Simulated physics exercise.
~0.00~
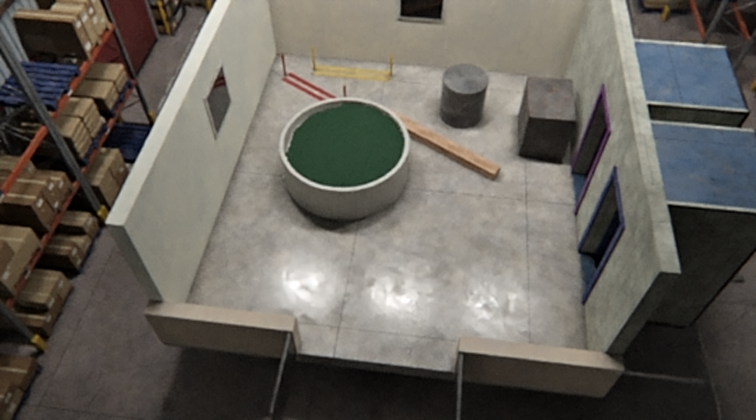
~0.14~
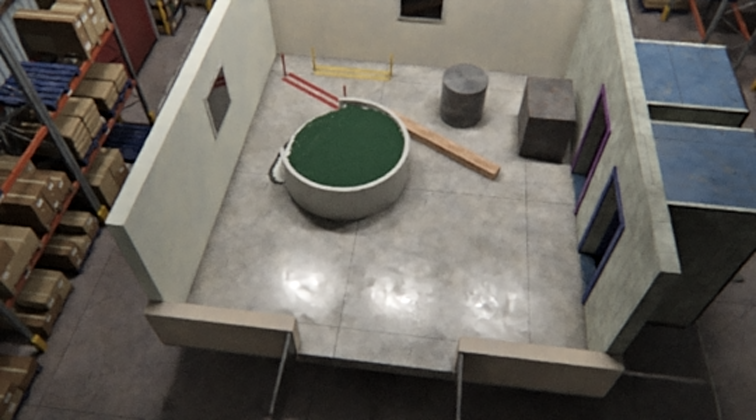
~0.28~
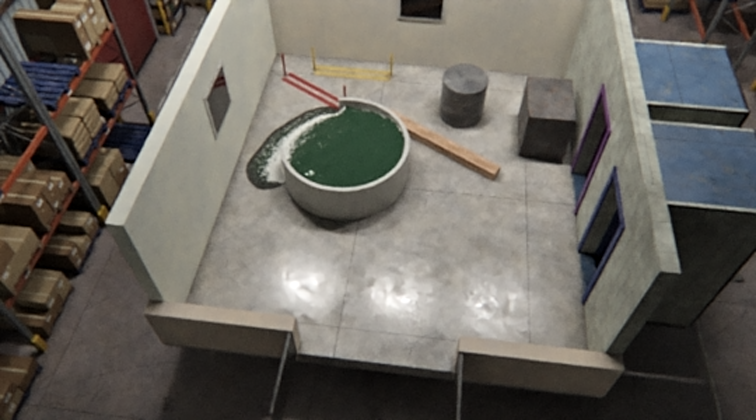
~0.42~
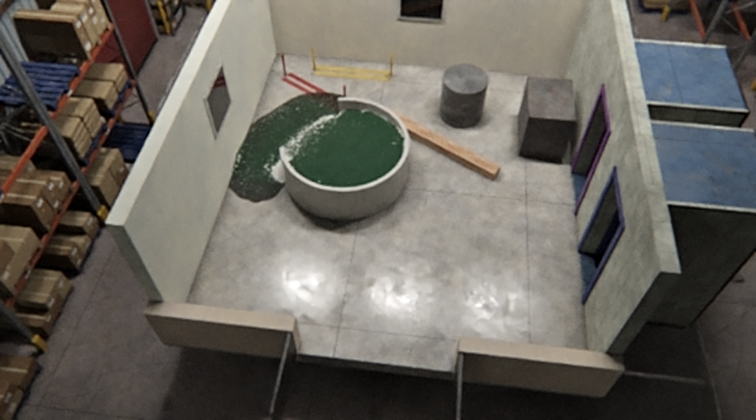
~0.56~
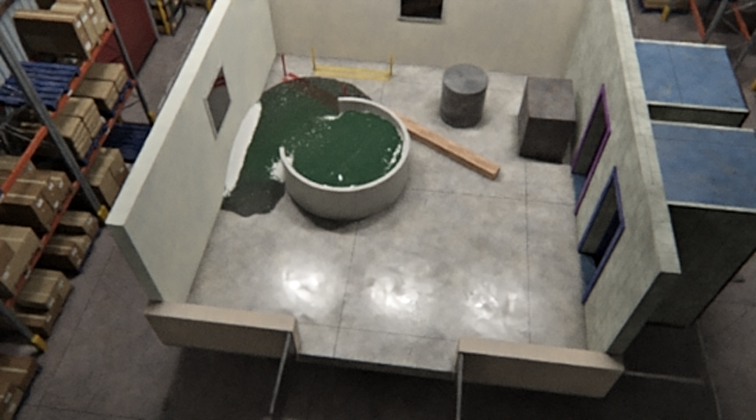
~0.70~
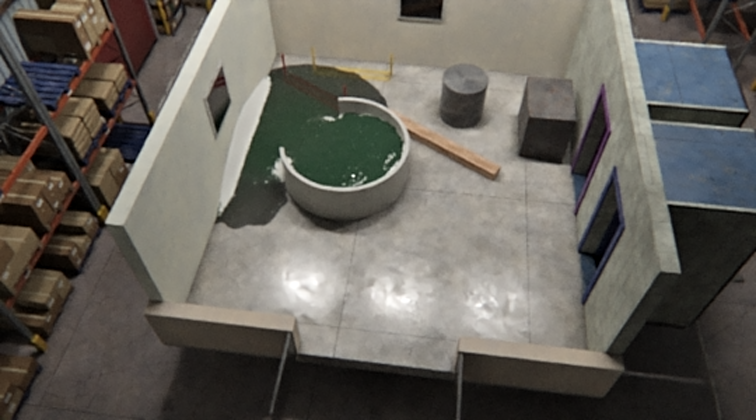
A round tank of green water stood in a roofless room until its left side opened, and the water poured out, spread across the floor to the left wall, and ran back over the red outline.
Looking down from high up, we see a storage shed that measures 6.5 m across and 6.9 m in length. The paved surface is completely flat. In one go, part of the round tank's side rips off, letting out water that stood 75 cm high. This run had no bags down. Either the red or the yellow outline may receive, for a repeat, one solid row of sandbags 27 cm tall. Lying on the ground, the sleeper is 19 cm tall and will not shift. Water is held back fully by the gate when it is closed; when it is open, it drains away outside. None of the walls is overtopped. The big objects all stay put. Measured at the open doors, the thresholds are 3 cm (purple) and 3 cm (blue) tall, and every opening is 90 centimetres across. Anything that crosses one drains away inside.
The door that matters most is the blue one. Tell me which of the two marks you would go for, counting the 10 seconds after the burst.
I would go for the yellow one.
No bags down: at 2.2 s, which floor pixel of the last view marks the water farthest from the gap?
Tip position: Roughly (179, 324), last view.
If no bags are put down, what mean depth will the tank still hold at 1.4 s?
On average it sits near 40 cm.
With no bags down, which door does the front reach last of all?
Final door reached: Blue.
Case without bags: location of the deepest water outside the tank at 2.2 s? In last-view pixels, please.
I'd point to somewhere near (273, 64).
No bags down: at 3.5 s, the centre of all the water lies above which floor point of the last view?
The water's centre sits about at (334, 137).
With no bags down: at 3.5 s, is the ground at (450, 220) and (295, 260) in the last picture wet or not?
Bone dry, soaked.
After 1.4 s water covers 20 % of the floor and is deepest (61 cm) near (275, 59) in the run without bags; in at the blue door, 0 L with no bags, 0 L with the row on red, 0 L on yellow.
After 2.2 s water covers 35 % of the floor and is deepest (52 cm) near (273, 64) in the run without bags; in at the blue door, 0 L with no bags, 0 L with the row on red, 0 L on yellow.
After 3.5 s water covers 60 % of the floor and is deepest (28 cm) near (277, 54) in the run without bags; in at the blue door, 0 L with no bags, 0 L with the row on red, 0 L on yellow.
After 6.0 s water covers 85 % of the floor and is deepest (26 cm) near (558, 78) in the run without bags; in at the blue door, 0 L with no bags, 0 L with the row on red, 0 L on yellow.
After 10.0 s water covers 95 % of the floor and is deepest (15 cm) near (482, 111) in the run without bags; in at the blue door, 3 L with no bags, 40 L with the row on red, 3 L on yellow.
